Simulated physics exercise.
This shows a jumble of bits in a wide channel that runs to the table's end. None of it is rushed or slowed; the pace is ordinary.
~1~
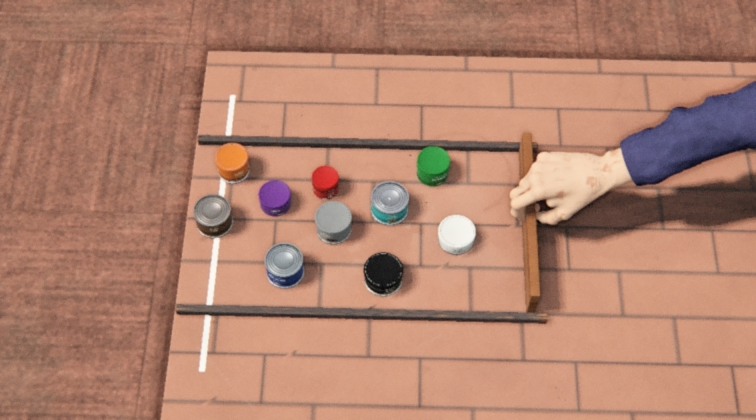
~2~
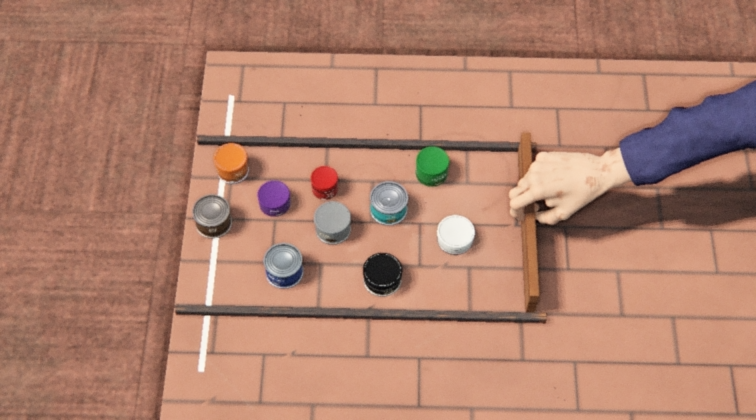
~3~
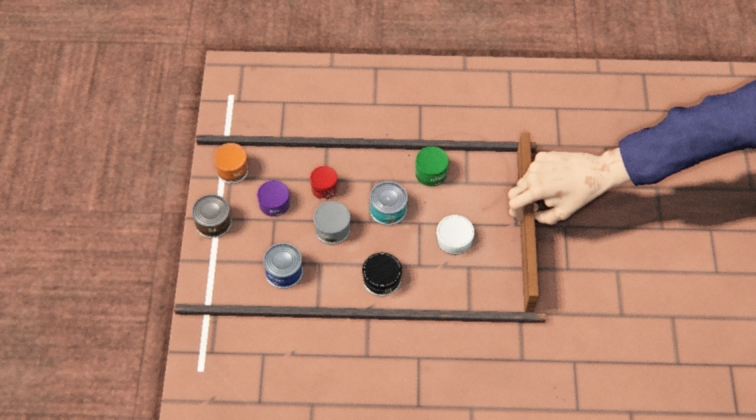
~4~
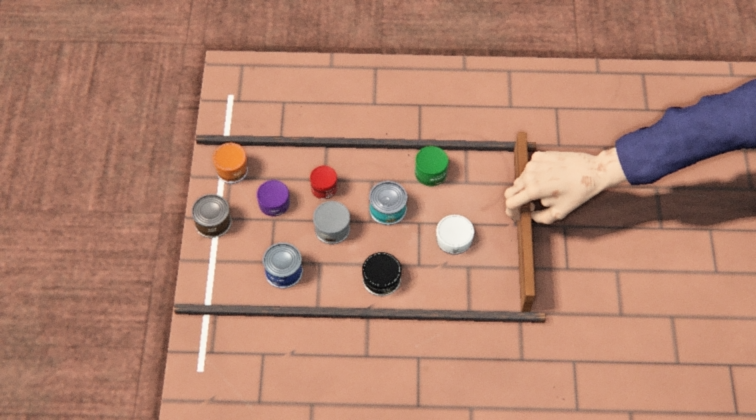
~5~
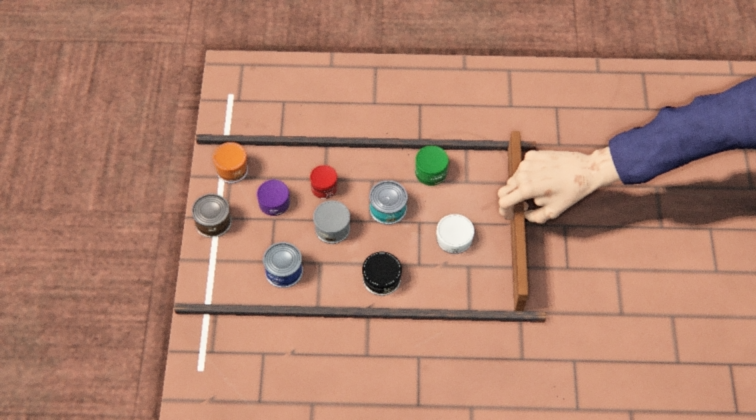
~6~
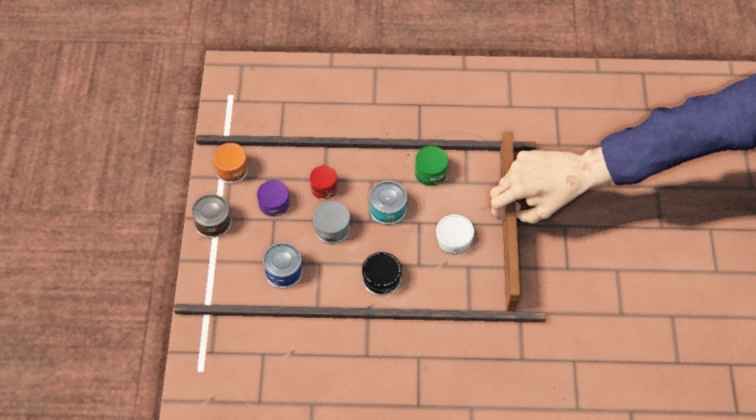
A hand slides a wooden board slightly left toward the scattered tins and tubs, which stay still.
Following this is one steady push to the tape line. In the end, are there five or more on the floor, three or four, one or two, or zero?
Pieces going over the end will number five at least.
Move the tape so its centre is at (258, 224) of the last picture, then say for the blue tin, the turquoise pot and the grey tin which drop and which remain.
Blue tin stays put, turquoise pot stays put, grey tin stays put.
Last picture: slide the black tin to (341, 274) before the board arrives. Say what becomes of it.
From that start, the object then is safe.
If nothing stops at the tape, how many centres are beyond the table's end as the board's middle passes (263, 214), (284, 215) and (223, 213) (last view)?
Taking the places in turn, the counts are 1, 0 and 5.
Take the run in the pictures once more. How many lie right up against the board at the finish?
That would be 4 of them.
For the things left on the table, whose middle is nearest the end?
The red tub.
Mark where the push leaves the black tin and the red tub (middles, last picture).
Roughly (191, 269) for the first and roughly (190, 176) for the second.
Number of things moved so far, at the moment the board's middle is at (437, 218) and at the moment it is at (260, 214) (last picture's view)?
First 2, then 10.
Early on, none off yet; brown tin at rest near (212, 216); orange tin at rest near (231, 164); purple tub at rest near (273, 198).
A while later, none off yet; brown tin at rest near (212, 216); orange tin at rest near (231, 164); purple tub travelled about its own width near (247, 191).
Finally, the number that fall off is five or more; lost, grey tin, blue tin, purple tub, orange tin and brown tin.
